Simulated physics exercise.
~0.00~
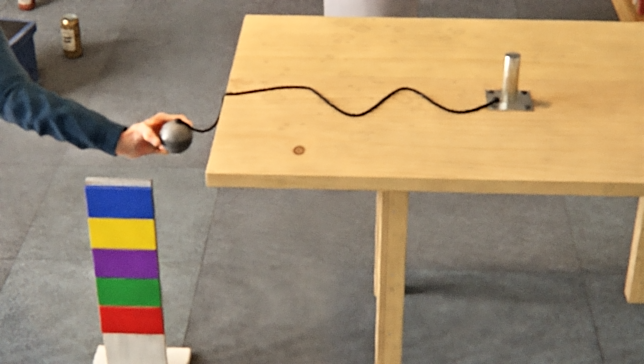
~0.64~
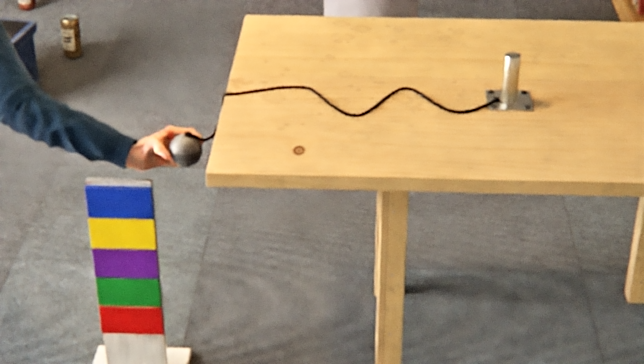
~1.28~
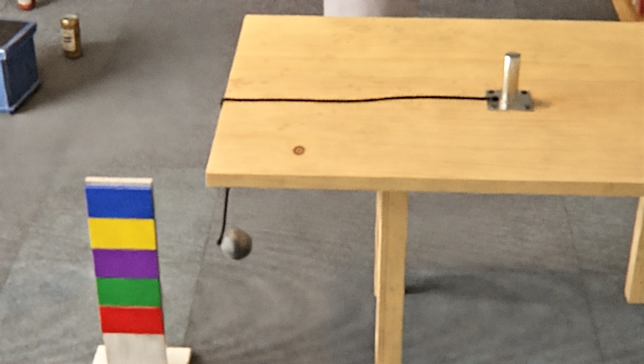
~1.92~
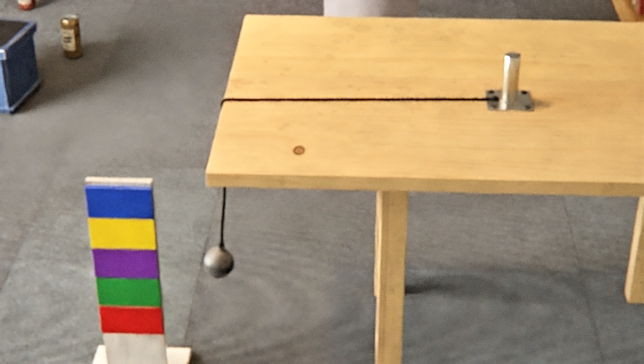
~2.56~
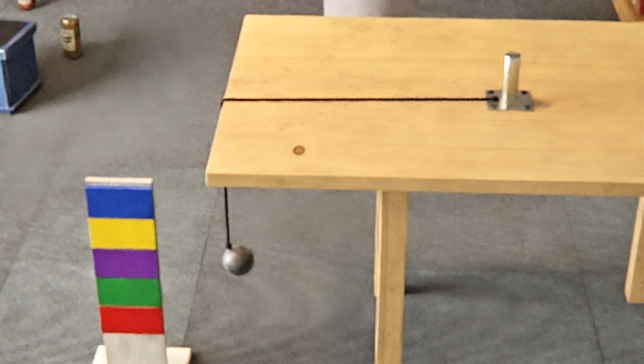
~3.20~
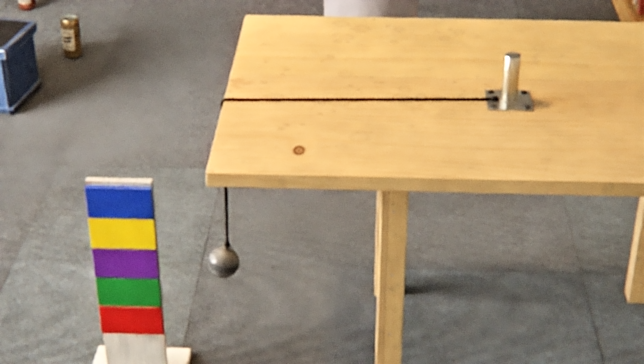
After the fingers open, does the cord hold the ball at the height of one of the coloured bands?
Yes, the cord pulls straight across the table and holds the ball below the edge, with its centre level with the purple band.
Hand releasing a grey ball tied to a post on a wooden table, the ball dropping and swaying level with the purple band.
